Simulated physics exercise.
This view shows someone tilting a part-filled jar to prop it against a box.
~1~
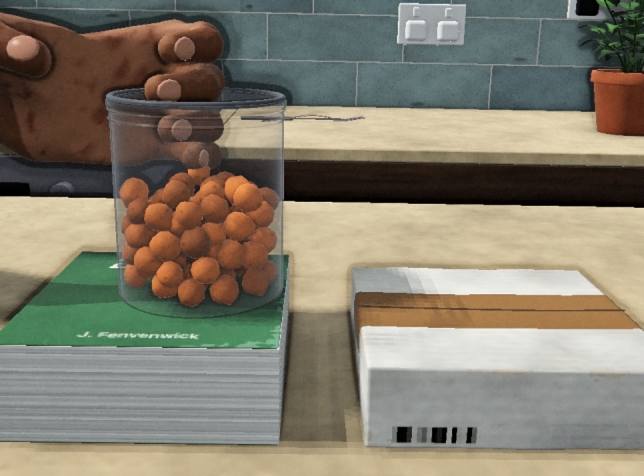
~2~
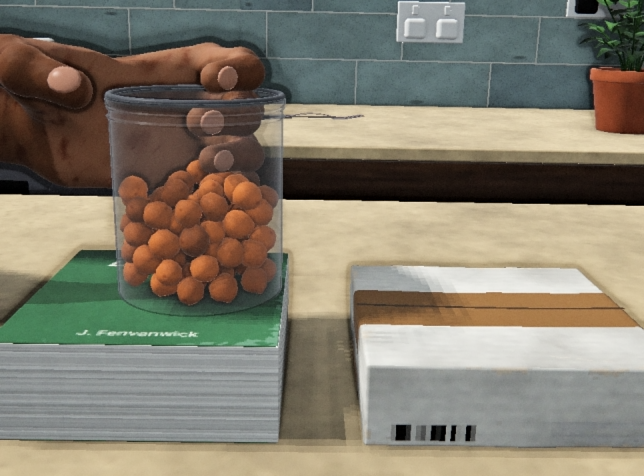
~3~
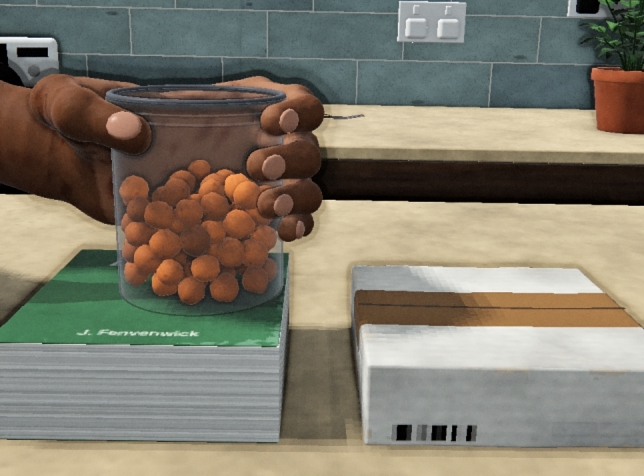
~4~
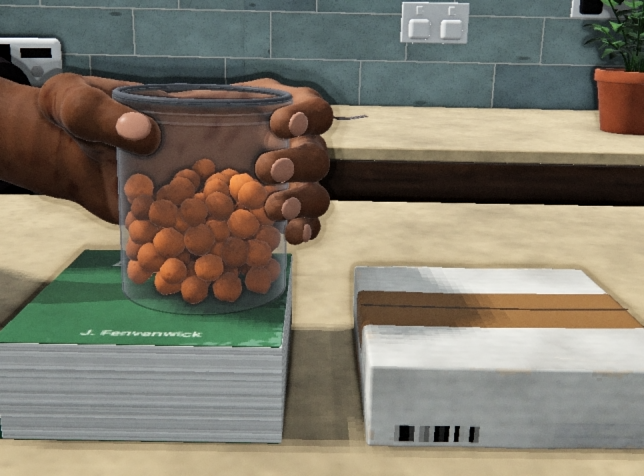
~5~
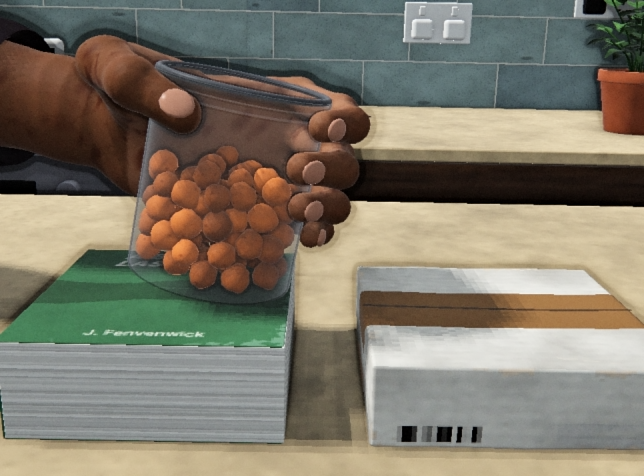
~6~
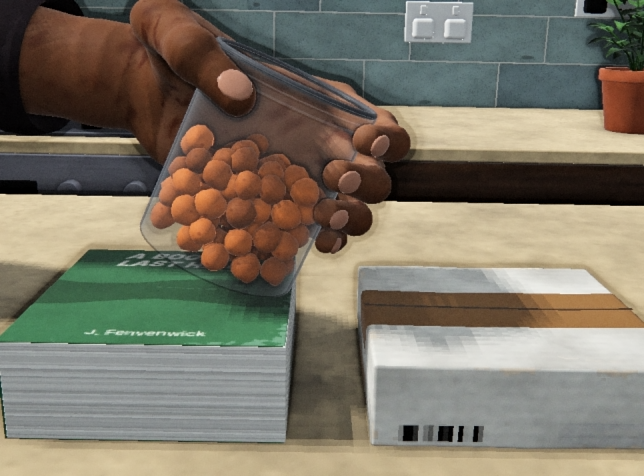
A brown-skinned hand reaches in from the left behind a clear jar part-filled with orange balls, grips it, then lifts it slightly and tilts its rim rightward. The jar starts upright on a thick green-covered book at left, beside a white box with a brown band at right. The kitchen counter, backed by blue-grey tiles and a potted plant, is seen from the front and slightly above, nearly still.
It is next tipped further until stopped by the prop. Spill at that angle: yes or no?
Yes.
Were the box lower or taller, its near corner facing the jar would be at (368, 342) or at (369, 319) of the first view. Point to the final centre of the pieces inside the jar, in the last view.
The middle comes to rest at (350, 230) the first time and at (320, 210) the second time.
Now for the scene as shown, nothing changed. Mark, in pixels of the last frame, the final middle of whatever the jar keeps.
About (384, 263).
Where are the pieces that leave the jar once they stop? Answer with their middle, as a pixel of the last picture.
Roughly at (541, 298).
Then, 0.62 s after the last picture, the jar leans 63°; everything is still inside.
Then, 1.16 s after the last picture, the jar leans 96°; a stray few of the coated peanuts out of it.
Then, 1.62 s after the last picture, the jar rests on the box at 101°; a small part of the coated peanuts out of it.
At rest, the jar rests on the box at 101°; a small part of the coated peanuts out of it.
